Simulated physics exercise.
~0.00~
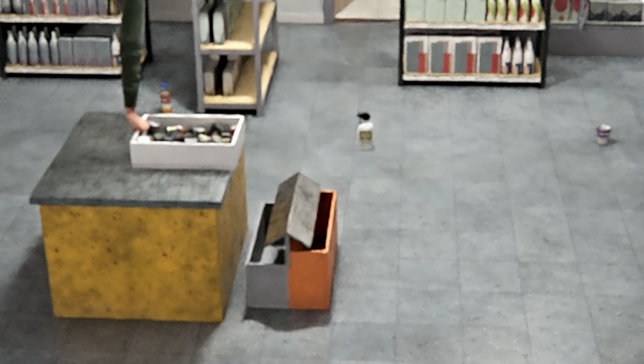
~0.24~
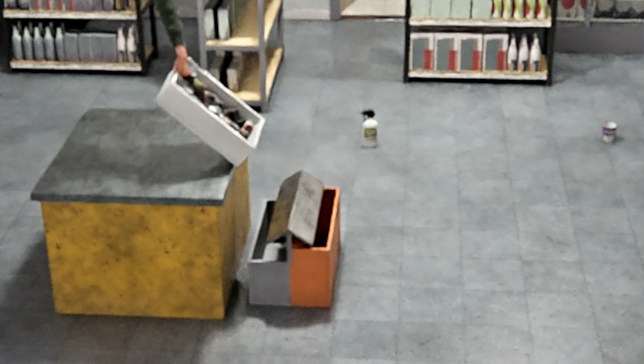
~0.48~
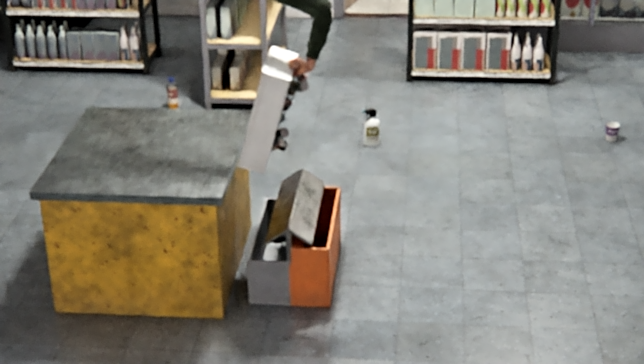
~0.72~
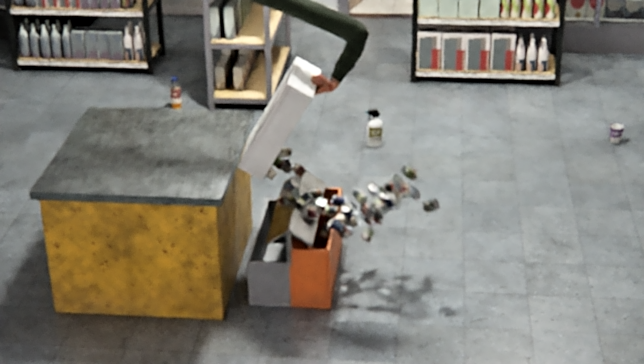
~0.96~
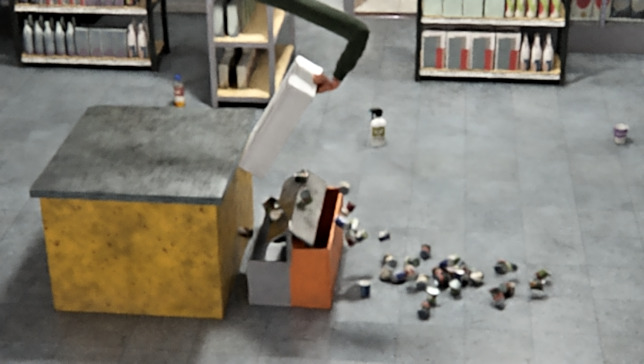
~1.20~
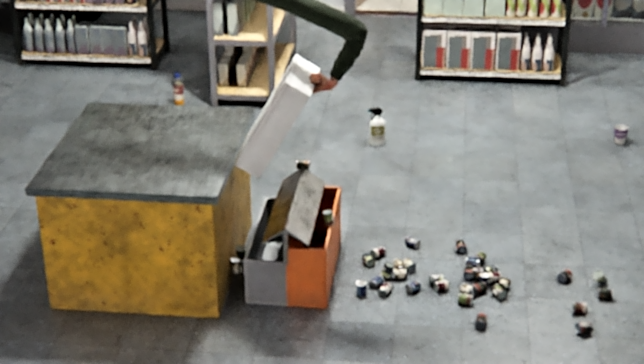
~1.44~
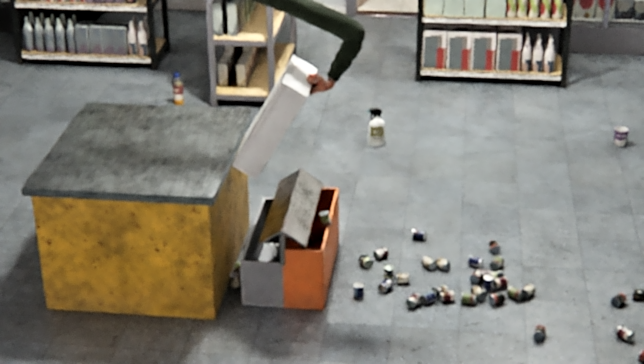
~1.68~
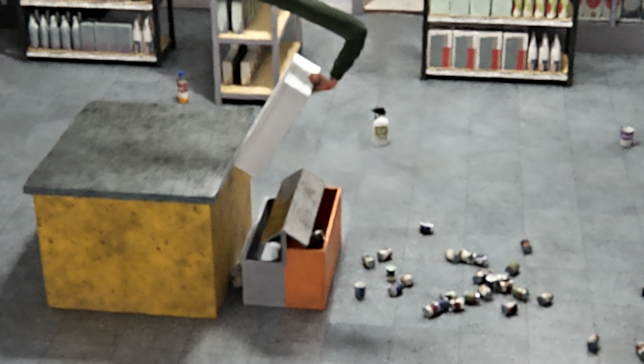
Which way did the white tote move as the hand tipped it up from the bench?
The white tote moved to the right, over the end of the bench.
